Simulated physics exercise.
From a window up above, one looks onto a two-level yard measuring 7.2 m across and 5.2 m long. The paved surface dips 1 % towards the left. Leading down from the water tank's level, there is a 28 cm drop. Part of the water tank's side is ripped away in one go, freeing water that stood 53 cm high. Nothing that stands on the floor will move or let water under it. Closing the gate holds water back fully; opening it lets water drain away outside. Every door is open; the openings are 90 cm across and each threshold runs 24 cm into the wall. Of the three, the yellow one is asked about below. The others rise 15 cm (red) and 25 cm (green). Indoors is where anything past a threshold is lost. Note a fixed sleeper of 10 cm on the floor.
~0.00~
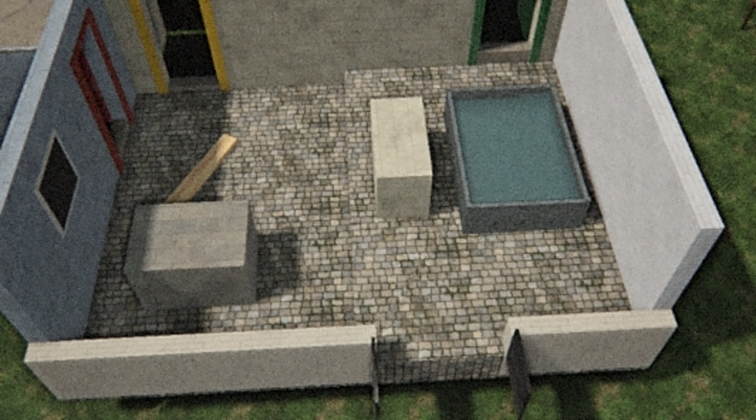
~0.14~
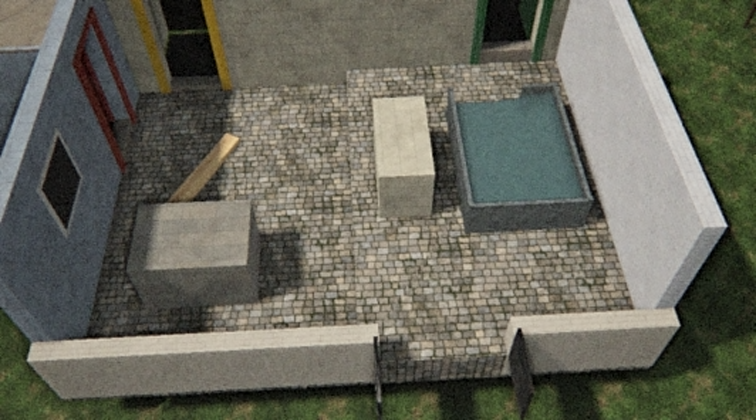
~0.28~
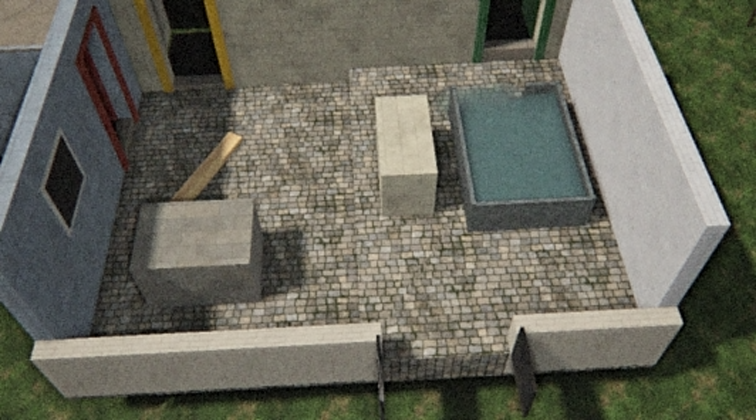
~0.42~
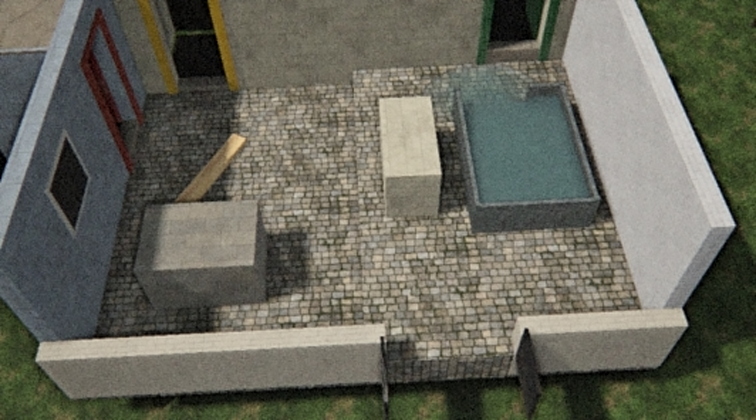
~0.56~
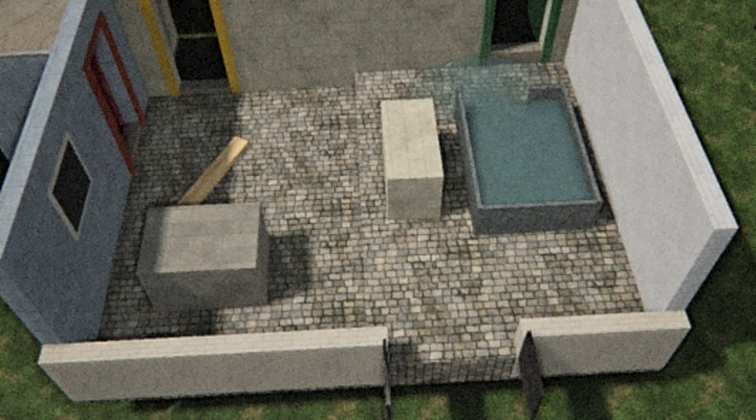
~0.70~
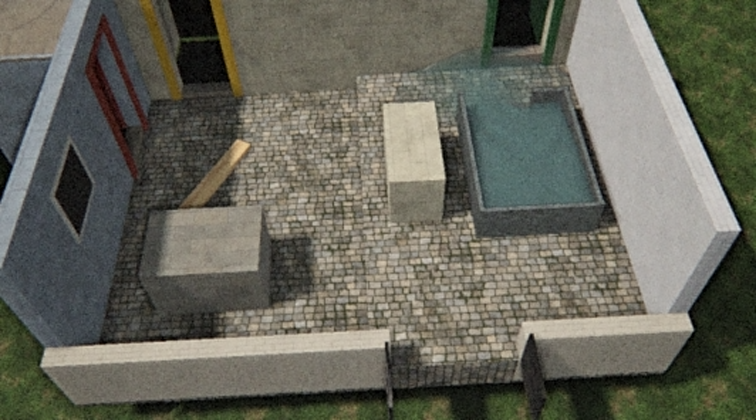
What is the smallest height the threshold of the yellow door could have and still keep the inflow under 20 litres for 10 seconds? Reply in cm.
7 cm.
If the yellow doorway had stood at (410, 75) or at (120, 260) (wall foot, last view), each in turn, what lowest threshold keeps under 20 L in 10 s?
You'd want about 17 cm there first, then about 8.0 cm.
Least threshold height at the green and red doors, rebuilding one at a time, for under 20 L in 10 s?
You'd want about 26 centimetres at green and about 12.0 centimetres at red.
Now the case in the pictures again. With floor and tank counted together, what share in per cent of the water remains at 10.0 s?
Something near 98 out of a hundred parts.
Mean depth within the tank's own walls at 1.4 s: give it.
The average depth is some 36 cm.
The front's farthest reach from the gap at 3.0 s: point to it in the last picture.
Lab note: Front tip approx. at (151, 105).
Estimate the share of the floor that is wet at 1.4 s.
Close to 10 per cent is wet.
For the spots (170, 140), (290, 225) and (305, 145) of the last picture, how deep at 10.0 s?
Going through the spots in order gives 8, 5 and 3 centimetres.
After 1.4 s water covers 10 % of the floor, deepest (36 cm) near (474, 74); it has not reached the yellow door.
After 3.0 s water covers 40 % of the floor, deepest (26 cm) near (474, 74); 4 cm at the yellow door, 0 litres in over its 10 cm threshold.
After 10.0 s water covers 85 % of the floor, deepest (12 cm) near (93, 378); 8 cm at the yellow door, 4 litres in over its 10 cm threshold.
At the yellow door as built, the water arrived by 2.3 s and peaked near 10 cm at 8.6 s.
With a threshold of 6 cm, 29 litres would have come in within the 10 s; with 8 cm, 13 litres. So under 20 litres takes about 7 cm.
